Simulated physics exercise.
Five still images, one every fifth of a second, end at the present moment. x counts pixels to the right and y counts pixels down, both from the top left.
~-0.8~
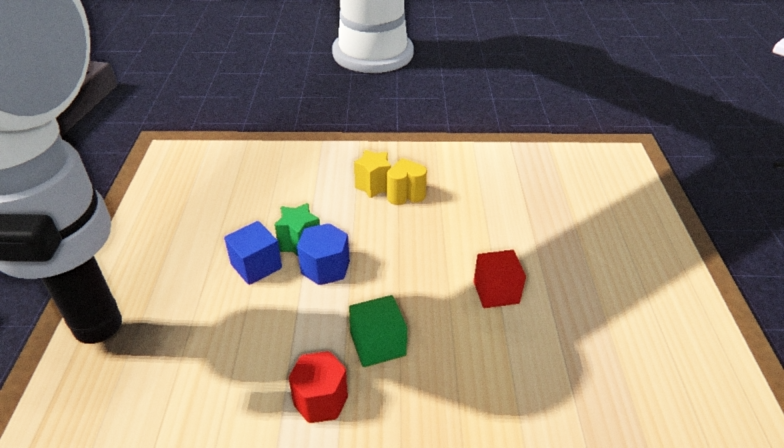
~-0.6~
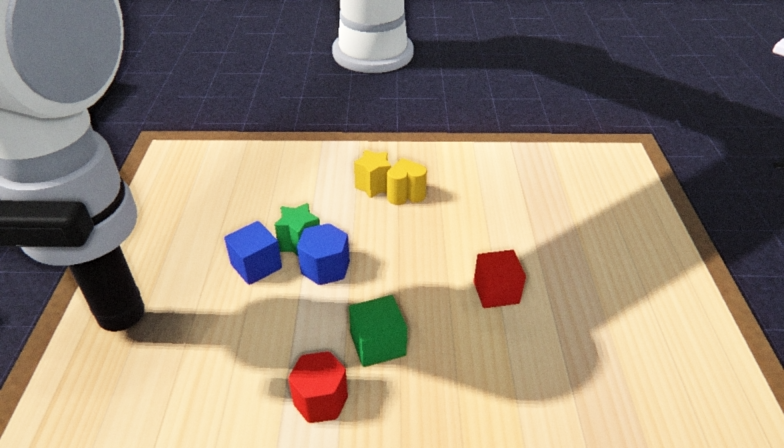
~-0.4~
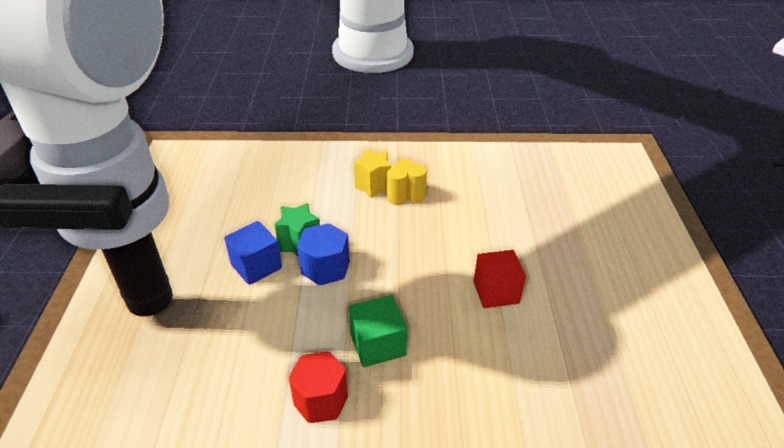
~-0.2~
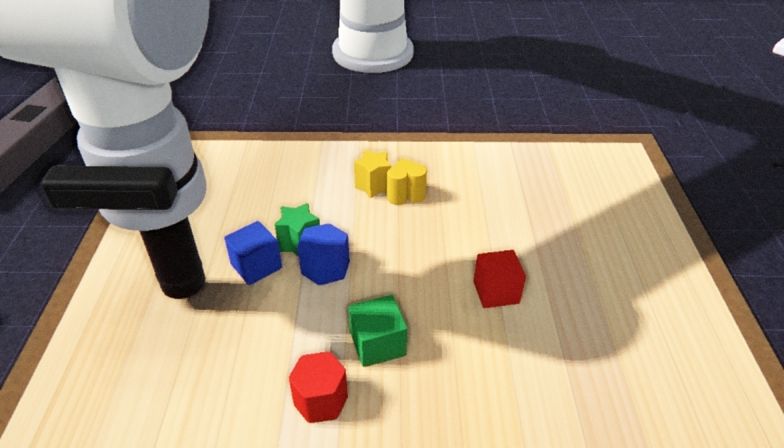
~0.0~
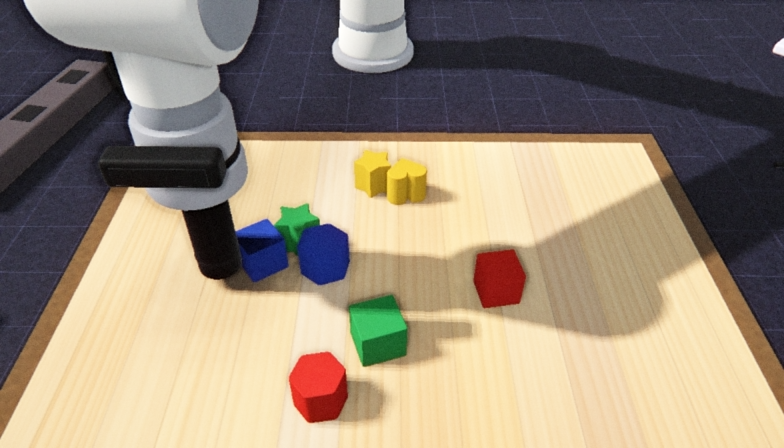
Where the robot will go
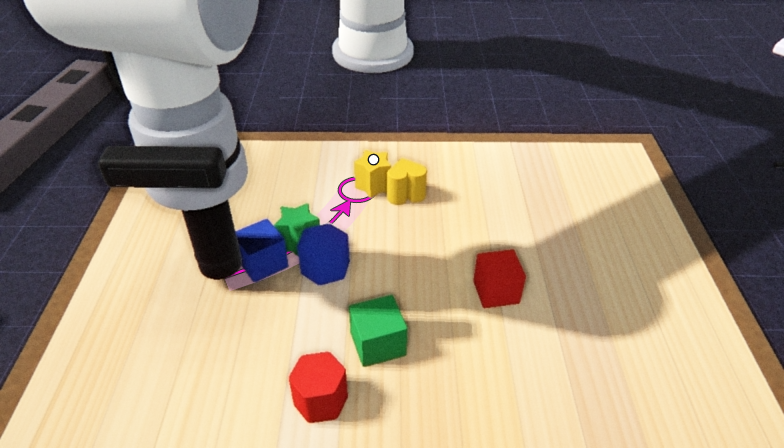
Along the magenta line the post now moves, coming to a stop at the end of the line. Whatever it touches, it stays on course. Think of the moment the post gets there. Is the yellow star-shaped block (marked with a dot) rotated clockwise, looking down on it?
No
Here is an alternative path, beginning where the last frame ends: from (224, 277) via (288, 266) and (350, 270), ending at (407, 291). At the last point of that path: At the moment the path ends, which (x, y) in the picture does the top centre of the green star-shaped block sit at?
In the picture, that point is around (339, 187).
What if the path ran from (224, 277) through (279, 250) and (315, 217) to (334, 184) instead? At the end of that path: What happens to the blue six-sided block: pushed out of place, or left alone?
It gets no push and keeps its place.
Path on the board, from (224, 277) through (285, 254) and (330, 223) to (358, 190); the dot is on the yellow star-shaped block.
The first path, step by step. One third of the way, post (283, 242); blue square piece (314, 209); green star-shaped block (344, 192), turned 20° clockwise; blue six-sided block (326, 240).
Two thirds of the way, post (329, 212); blue square piece (359, 181); green star-shaped block (390, 169), turned 30° clockwise; blue six-sided block (328, 240), turned 10° clockwise; yellow star-shaped block (383, 149), turned 45° anticlockwise; yellow heart-shaped block (422, 166).
At the end, post (357, 178); blue square piece (392, 157), turned 30° clockwise; green star-shaped block (426, 155), turned 60° clockwise; blue six-sided block (328, 240), turned 10° clockwise; yellow star-shaped block (396, 137), turned 120° anticlockwise; yellow heart-shaped block (457, 161), turned 20° clockwise.
